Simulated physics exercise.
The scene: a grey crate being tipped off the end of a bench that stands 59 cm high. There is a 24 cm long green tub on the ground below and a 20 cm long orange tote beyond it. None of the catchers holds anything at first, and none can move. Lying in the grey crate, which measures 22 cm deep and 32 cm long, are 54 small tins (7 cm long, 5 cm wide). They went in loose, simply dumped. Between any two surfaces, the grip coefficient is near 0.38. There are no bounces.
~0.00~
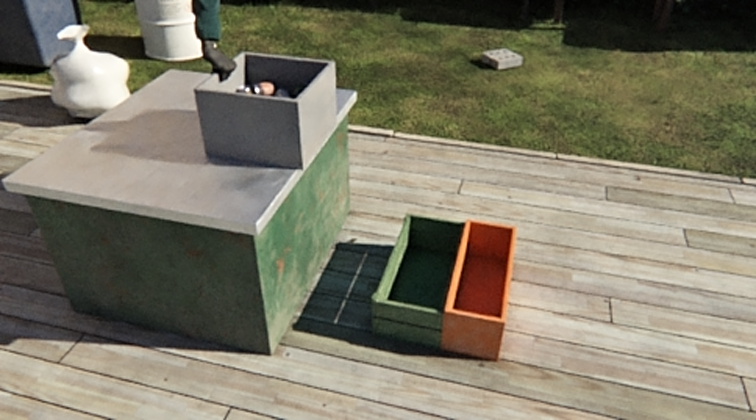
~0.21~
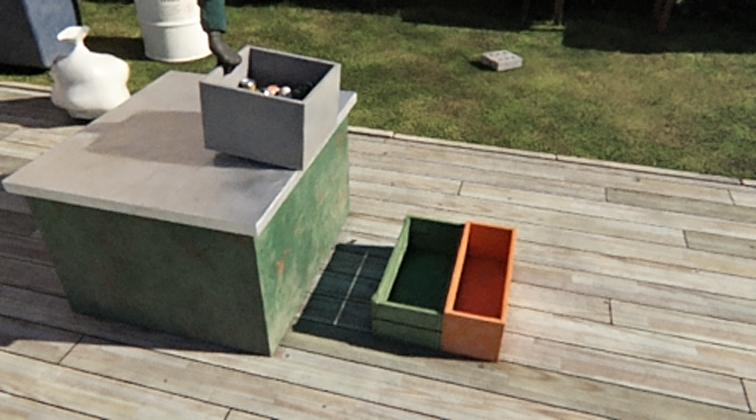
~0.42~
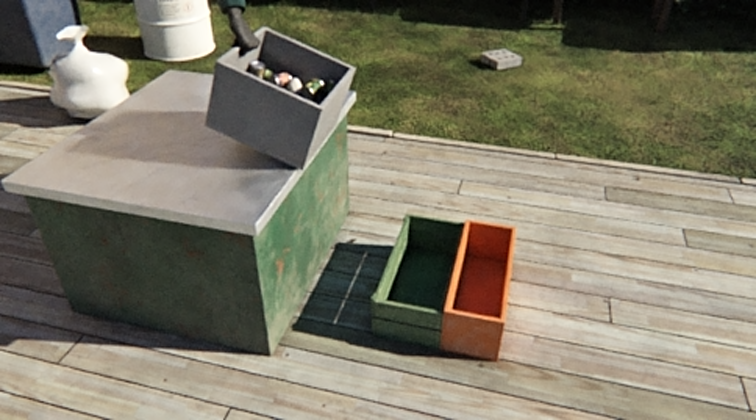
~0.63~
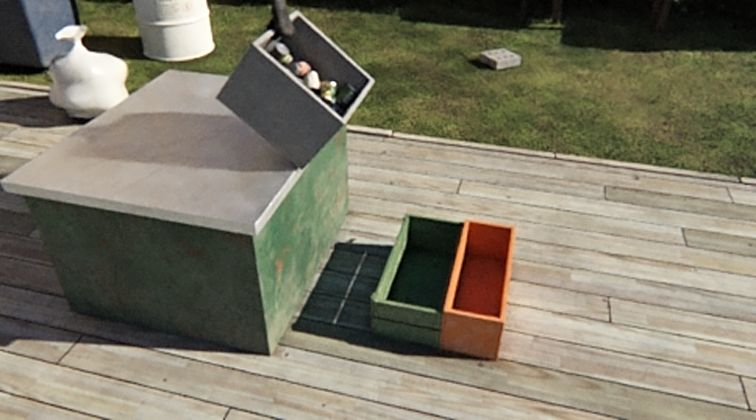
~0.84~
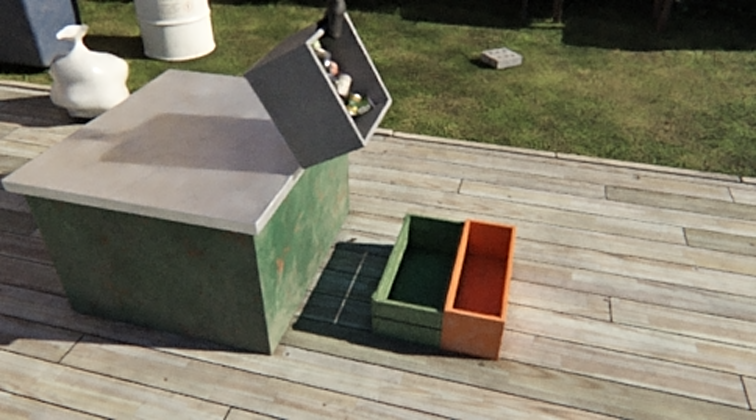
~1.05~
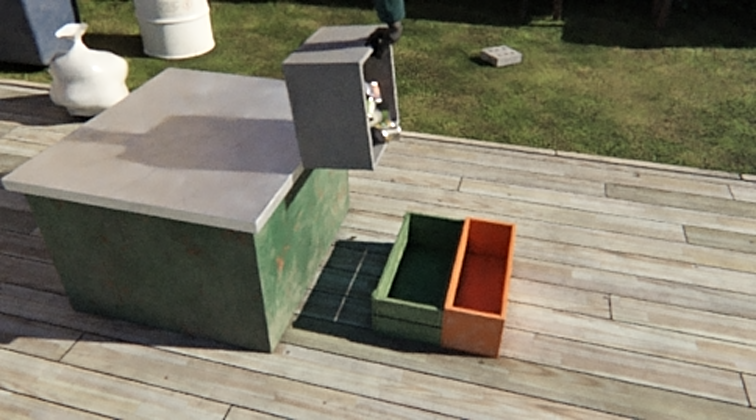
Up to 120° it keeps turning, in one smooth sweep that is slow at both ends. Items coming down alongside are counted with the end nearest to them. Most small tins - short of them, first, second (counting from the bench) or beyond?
Answer: Nearer.
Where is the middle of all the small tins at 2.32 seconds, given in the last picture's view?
(426, 284).
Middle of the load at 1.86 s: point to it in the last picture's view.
You'd find the load's middle at roughly (425, 276).
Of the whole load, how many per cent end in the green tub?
Roughly 85 per cent of them.
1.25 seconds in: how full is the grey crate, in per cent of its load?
Roughly 85 per cent of the load.
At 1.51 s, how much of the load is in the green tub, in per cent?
I'd put it near 15 in a hundred by then.
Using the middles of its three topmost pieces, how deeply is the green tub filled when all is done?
Some 11 centimetres up.
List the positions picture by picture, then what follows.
In the first frame (we follow the rim corner now nearest the camera), grey crate at (295, 100); green tub at (440, 312); tilt 0°; nothing out yet.
The second frame shows grey crate at (301, 102); tilt 5°.
The third frame shows grey crate at (319, 106); tilt 19°.
The fourth frame shows grey crate at (342, 120); tilt 39°.
The fifth frame shows grey crate at (364, 142); tilt 61°.
The sixth frame shows grey crate at (374, 166); green tub at (440, 309); tilt 83°; nothing out yet.
After 1.25 s, tilt 102°; 46 still in the grey crate and 8 in the air.
After 1.51 s, tilt 117°; 20 still in the grey crate, 7 in the green tub, 3 in the orange tote and 24 in the air.
After 1.86 s, tilt 120°; 2 still in the grey crate, 38 in the green tub, 8 in the orange tote and 6 in the air.
Outcome (at 2.32 s), 46 in the green tub and 8 in the orange tote.
